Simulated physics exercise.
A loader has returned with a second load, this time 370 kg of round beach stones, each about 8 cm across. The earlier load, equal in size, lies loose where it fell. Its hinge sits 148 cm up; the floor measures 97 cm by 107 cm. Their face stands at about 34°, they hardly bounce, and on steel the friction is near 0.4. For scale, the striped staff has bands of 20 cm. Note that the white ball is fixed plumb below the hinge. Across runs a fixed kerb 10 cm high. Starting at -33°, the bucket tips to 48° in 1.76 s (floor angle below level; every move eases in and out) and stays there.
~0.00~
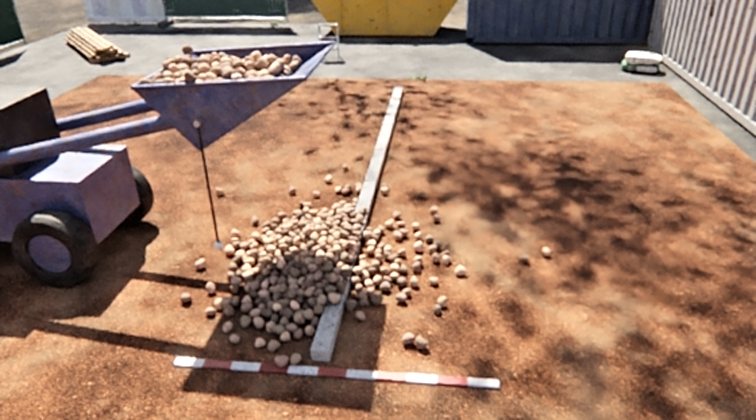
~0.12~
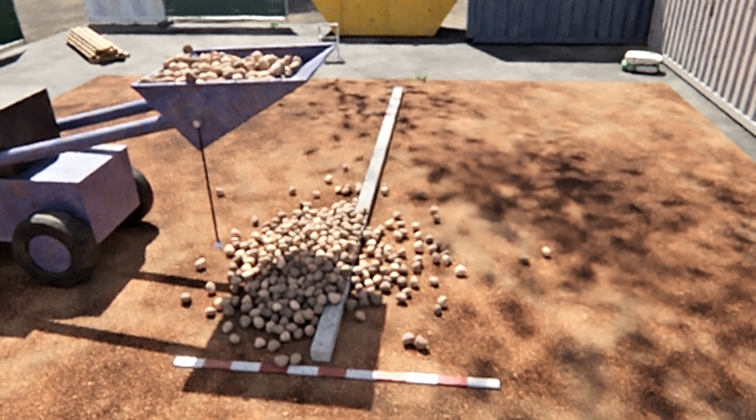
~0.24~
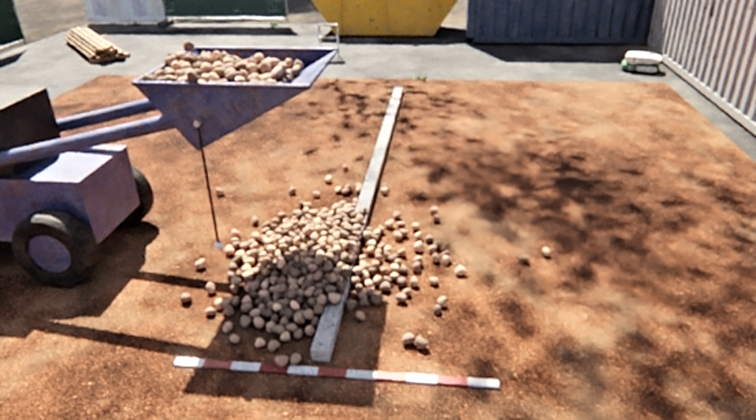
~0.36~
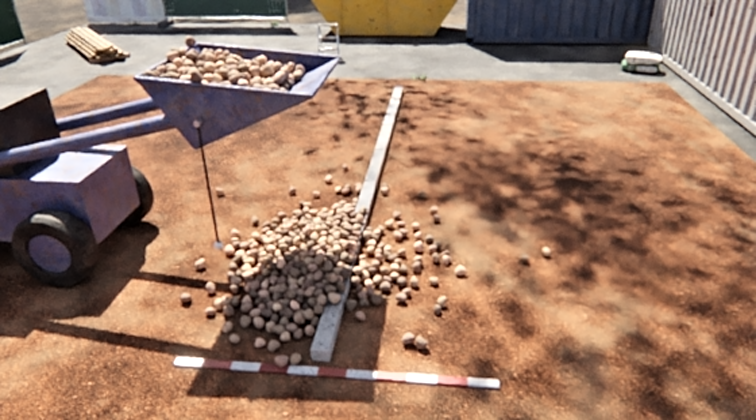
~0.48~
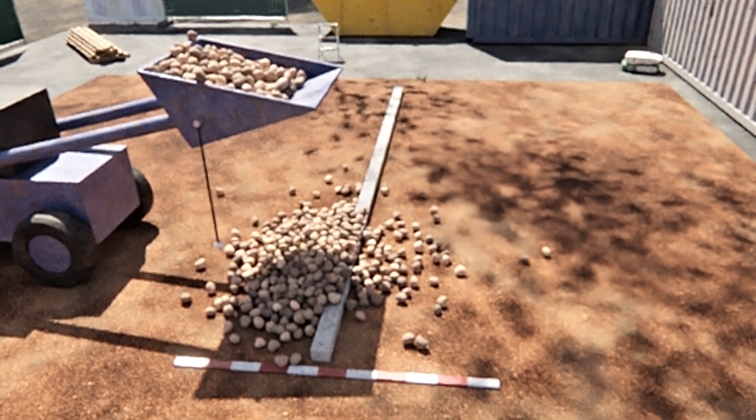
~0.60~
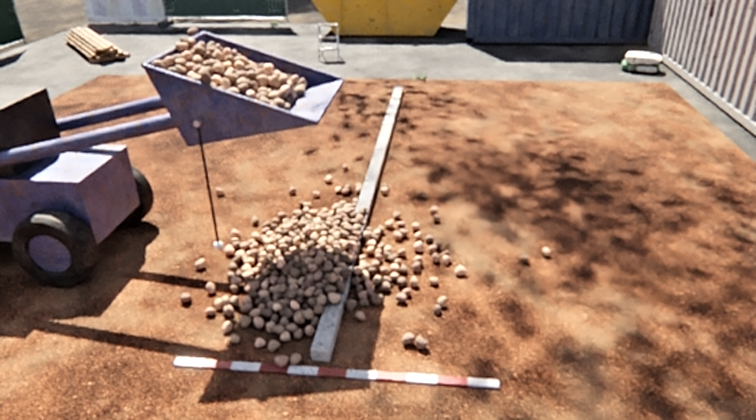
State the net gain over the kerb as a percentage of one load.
72 %.
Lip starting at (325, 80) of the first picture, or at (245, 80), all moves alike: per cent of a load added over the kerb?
I'd expect near 85 per cent first and near 15 per cent next.
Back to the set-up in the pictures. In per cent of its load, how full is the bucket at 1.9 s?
It keeps some 10 percent of its load.
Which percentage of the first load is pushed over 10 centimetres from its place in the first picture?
About 20 %.
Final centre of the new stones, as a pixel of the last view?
Middle: Approx. (381, 254) px.
After 1.3 s the floor is at 35°; in per cent of one load, 91 in the bucket, 94 on this side of the kerb, 14 over the kerb; the foremost stones are at (468, 268).
After 1.9 s the floor is at 48°; in per cent of one load, 9 in the bucket, 141 on this side of the kerb, 51 over the kerb; the foremost stones are at (471, 267).
After 2.2 s the floor is at 48°; in per cent of one load, 0 in the bucket, 120 on this side of the kerb, 80 over the kerb; the foremost stones are at (510, 265).
After 4.8 s the floor is at 48°; in per cent of one load, 0 in the bucket, 114 on this side of the kerb, 85 over the kerb; the foremost stones are at (562, 285). Net gain over the kerb, 72.
